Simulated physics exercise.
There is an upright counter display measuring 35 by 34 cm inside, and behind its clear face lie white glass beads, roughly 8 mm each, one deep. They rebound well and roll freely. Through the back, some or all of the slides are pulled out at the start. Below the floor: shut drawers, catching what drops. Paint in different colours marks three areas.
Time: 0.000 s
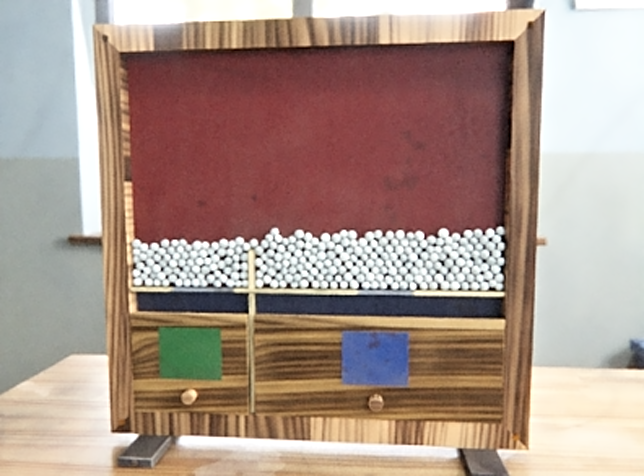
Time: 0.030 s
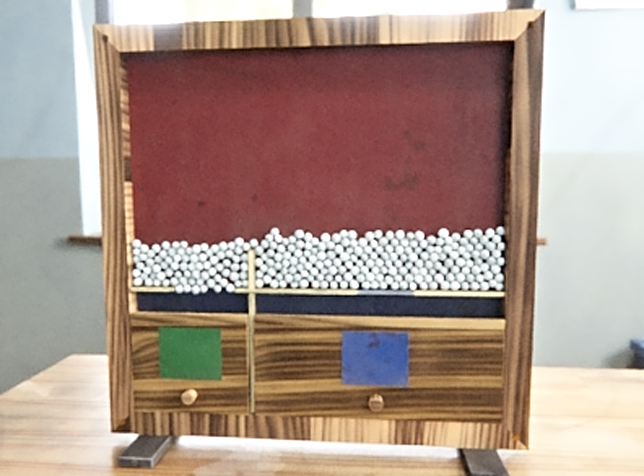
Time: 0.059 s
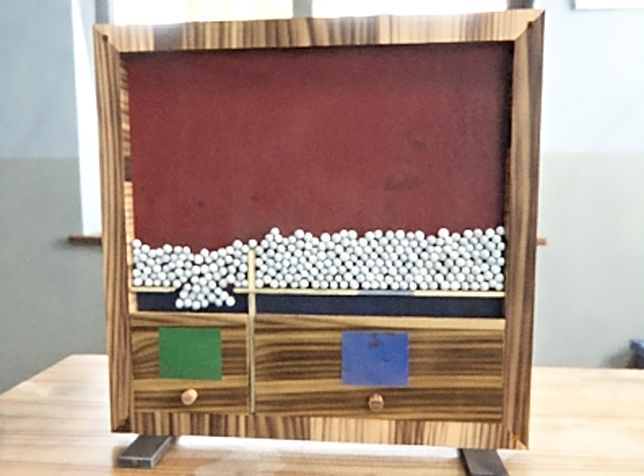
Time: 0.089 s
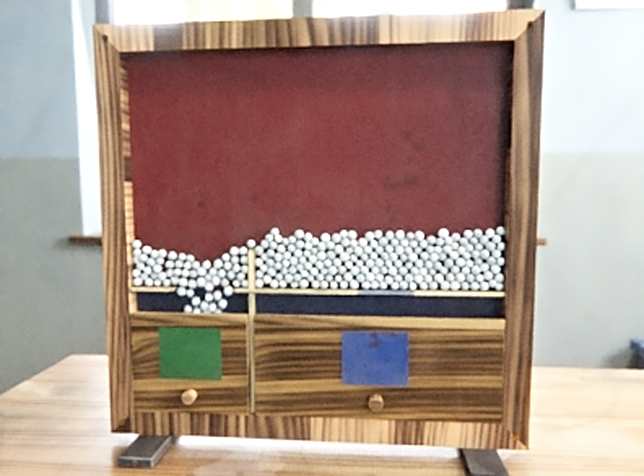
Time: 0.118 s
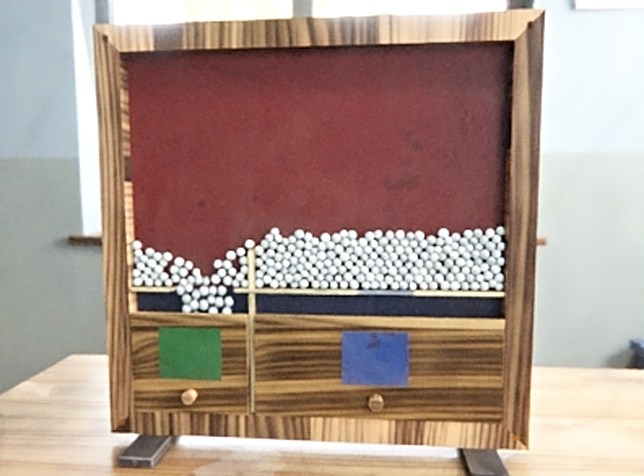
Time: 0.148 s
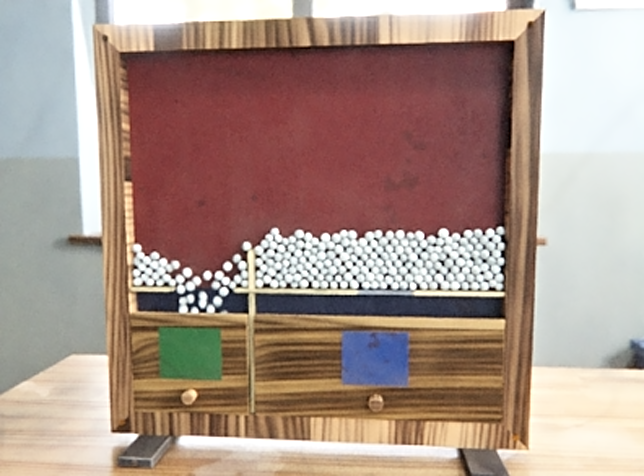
The video shows a wooden display case with white beads heaped against a red panel, where beads drop through a gap in the left section's floor, leaving a widening V-shaped dip while the right section stays still.
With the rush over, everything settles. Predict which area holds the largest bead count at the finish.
Largest count: Red.
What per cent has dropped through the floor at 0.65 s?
I'd say about 25 per cent.
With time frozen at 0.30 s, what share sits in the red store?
75 per cent.
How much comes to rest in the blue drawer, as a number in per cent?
It comes to around 0 per cent of the load.
After 0.30 s, 25 % are out; red 75 %, green 20 %.
After 0.65 s, 25 % are out; red 75 %, green 25 %.
After 1.35 s, 25 % are out; red 75 %, green 25 %.
Settled by 1.5 s, 25 % are out; red 75 %, blue 0 %, green 25 %.
